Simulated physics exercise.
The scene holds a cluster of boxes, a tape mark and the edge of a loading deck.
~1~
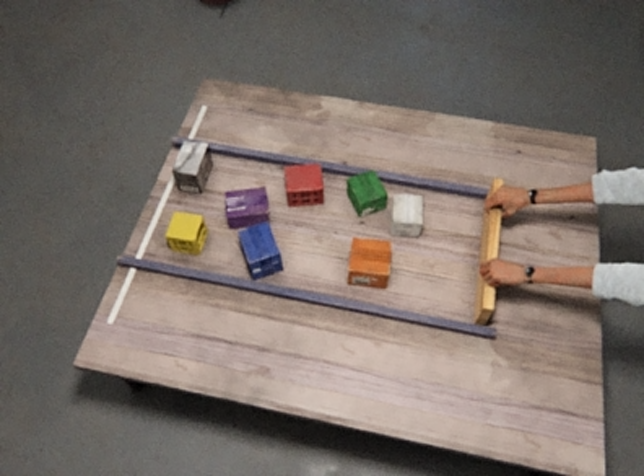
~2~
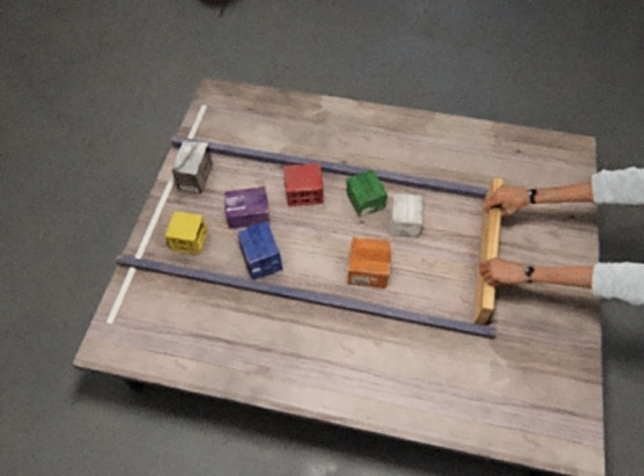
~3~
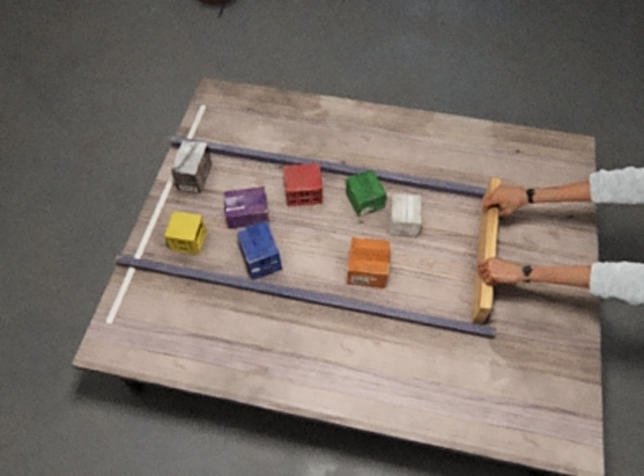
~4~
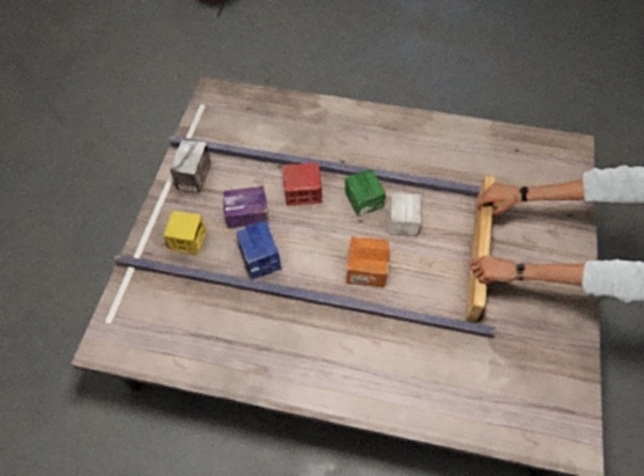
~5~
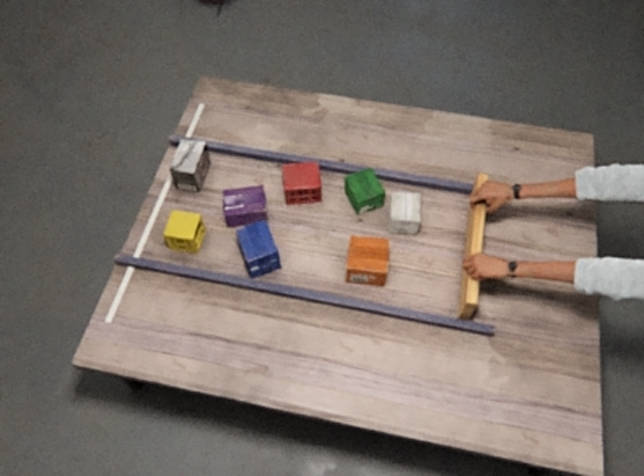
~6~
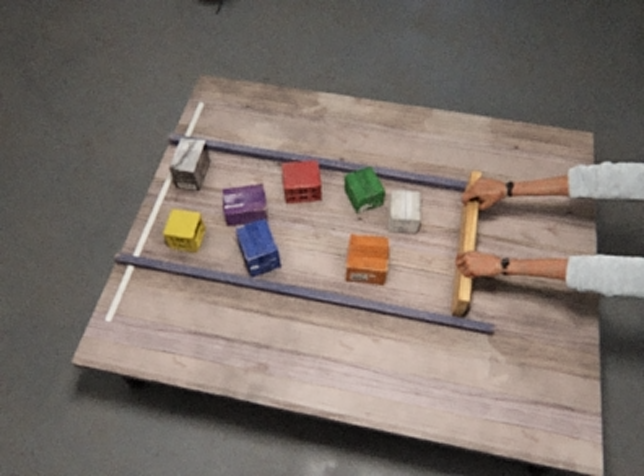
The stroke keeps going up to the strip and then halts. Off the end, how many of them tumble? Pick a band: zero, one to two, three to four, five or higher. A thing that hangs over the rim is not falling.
Band: Five or higher.
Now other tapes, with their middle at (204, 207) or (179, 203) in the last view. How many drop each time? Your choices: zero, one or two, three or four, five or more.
Count per tape, in the order given: Three to four, then five or more.
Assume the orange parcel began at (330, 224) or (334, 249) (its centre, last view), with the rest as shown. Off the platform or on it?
In turn it drops off; drops off.
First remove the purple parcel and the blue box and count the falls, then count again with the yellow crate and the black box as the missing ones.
5 in the first try, 5 in the second.
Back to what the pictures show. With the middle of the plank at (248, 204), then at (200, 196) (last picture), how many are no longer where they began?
First 8, after that 8.
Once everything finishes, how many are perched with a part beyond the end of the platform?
1 of them.
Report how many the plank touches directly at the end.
That number would be 1.
Soon after, none off yet; black box at rest near (191, 165); yellow crate at rest near (185, 231); purple parcel at rest near (246, 205).
Then, none off yet; black box at rest near (191, 165); yellow crate at rest near (185, 231); purple parcel moved a little near (240, 205).
Further on, one off so far; black box falling near (135, 206); yellow crate moved well along near (121, 219); purple parcel moved well along near (171, 197).
By the end, the number that fall off is five or more; fallen, orange parcel, green parcel, red crate, blue box, purple parcel, yellow crate and black box.
